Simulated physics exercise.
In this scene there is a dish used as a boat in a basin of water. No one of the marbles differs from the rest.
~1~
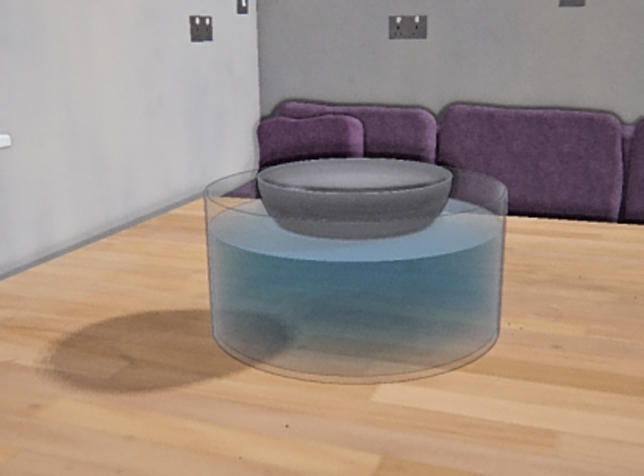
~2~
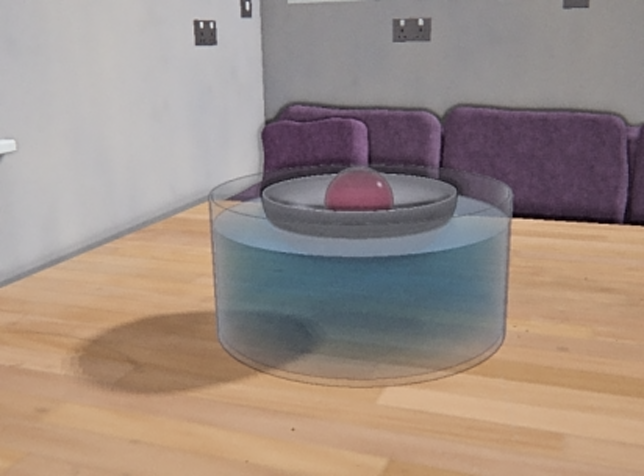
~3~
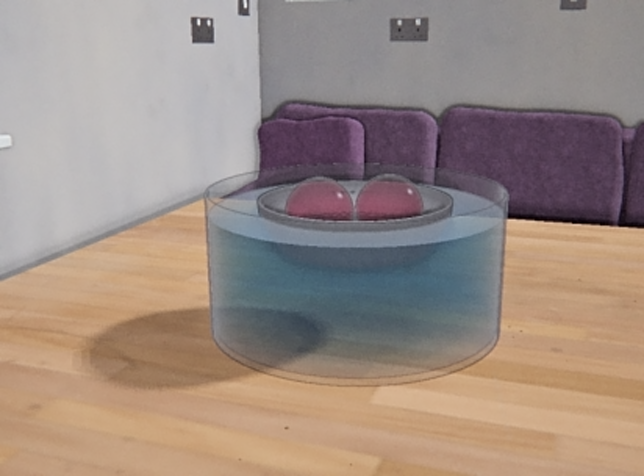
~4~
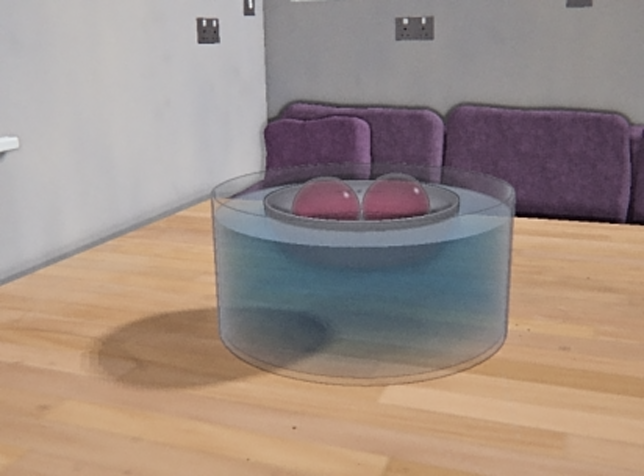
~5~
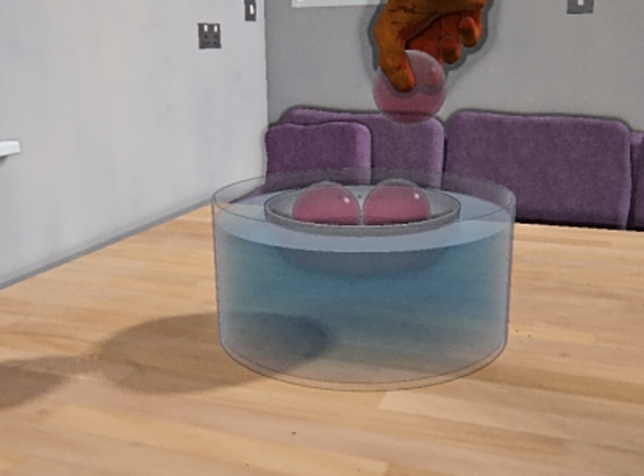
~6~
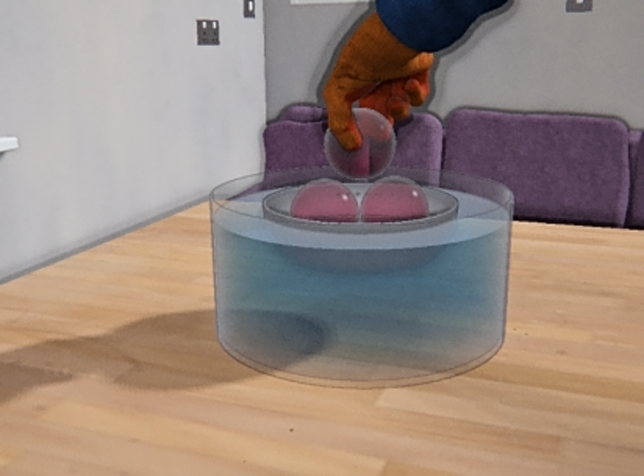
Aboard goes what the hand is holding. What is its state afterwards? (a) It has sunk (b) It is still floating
It has sunk.
A moment on, the glass marble is in and the dish dips.
Further on, water pours in over its edge.
When it is over, the dish lies on the bottom with its load.
